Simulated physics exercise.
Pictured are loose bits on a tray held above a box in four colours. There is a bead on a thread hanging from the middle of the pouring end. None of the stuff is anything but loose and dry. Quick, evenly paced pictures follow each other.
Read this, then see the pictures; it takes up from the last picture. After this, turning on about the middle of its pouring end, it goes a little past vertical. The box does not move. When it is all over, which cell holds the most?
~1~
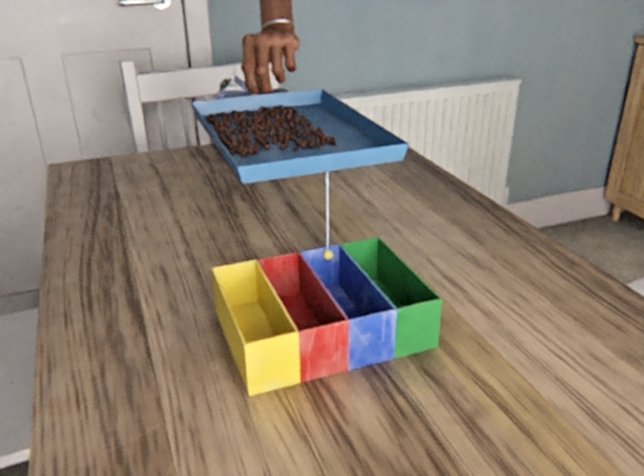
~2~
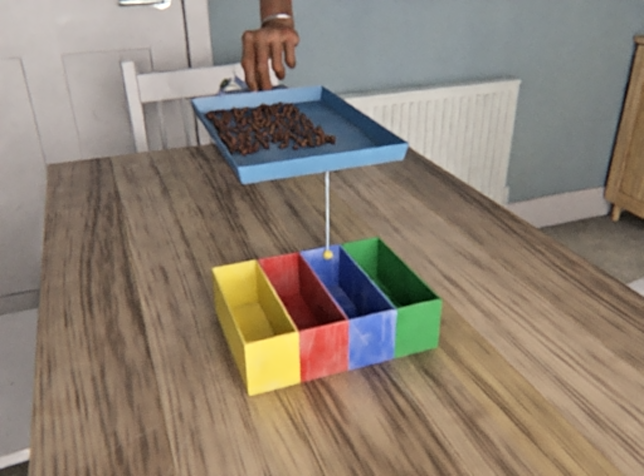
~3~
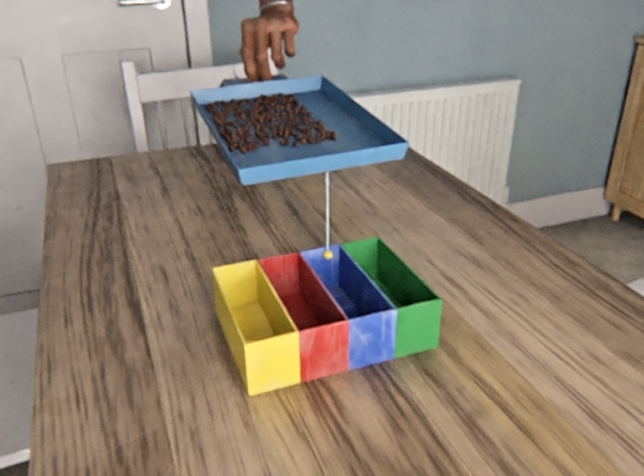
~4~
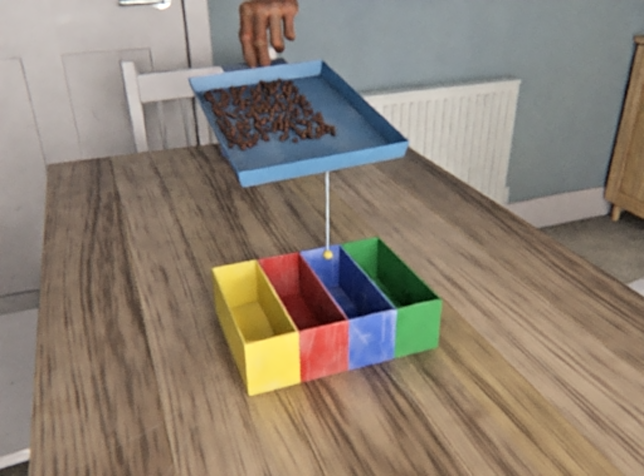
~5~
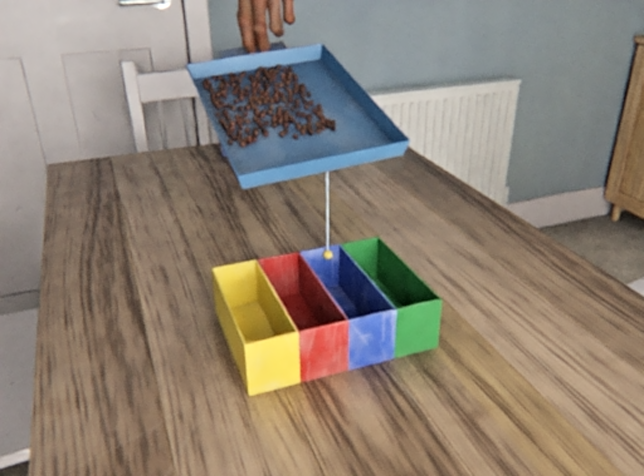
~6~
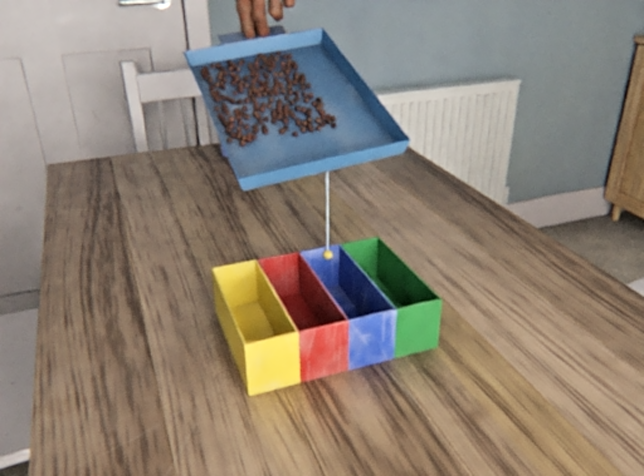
The yellow cell holds the most.
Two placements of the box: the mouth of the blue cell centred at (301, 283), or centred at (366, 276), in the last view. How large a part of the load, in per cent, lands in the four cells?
About 100 in a hundred, then about 80 in a hundred.
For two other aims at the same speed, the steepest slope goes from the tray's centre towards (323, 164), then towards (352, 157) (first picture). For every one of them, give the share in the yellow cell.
10 per cent, then 0 per cent.
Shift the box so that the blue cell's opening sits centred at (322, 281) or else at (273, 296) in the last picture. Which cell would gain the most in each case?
It would be the red one the first time and the blue one the second time.
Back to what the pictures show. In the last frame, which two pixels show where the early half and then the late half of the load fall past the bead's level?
At (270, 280) for the first part, then at (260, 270) for the others.
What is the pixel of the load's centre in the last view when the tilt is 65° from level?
The middle of the pieces lands at roughly (267, 182).
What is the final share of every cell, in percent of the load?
Approximate shares in per cent - yellow cell 60, red cell 30, blue cell 0, green cell 0.
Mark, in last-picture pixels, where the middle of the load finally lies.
I'd place the middle at about (267, 343).
Soon after the last picture, tray tipped steeply; most on the tray; a small part in the yellow cell; a stray few in the red cell; a small part falling or outside the box.
A little later, tray tipped past a quarter turn; about a quarter on the tray; about a third in the yellow cell; about a quarter in the red cell; about a quarter falling or outside the box.
Later still, tray tipped past a quarter turn; about two thirds in the yellow cell; about a third in the red cell; a stray few in the blue cell; a small part falling or outside the box.
At rest, tray tipped past a quarter turn; about two thirds in the yellow cell; about a third in the red cell; a stray few in the blue cell; none in the green cell; a small part outside the box.
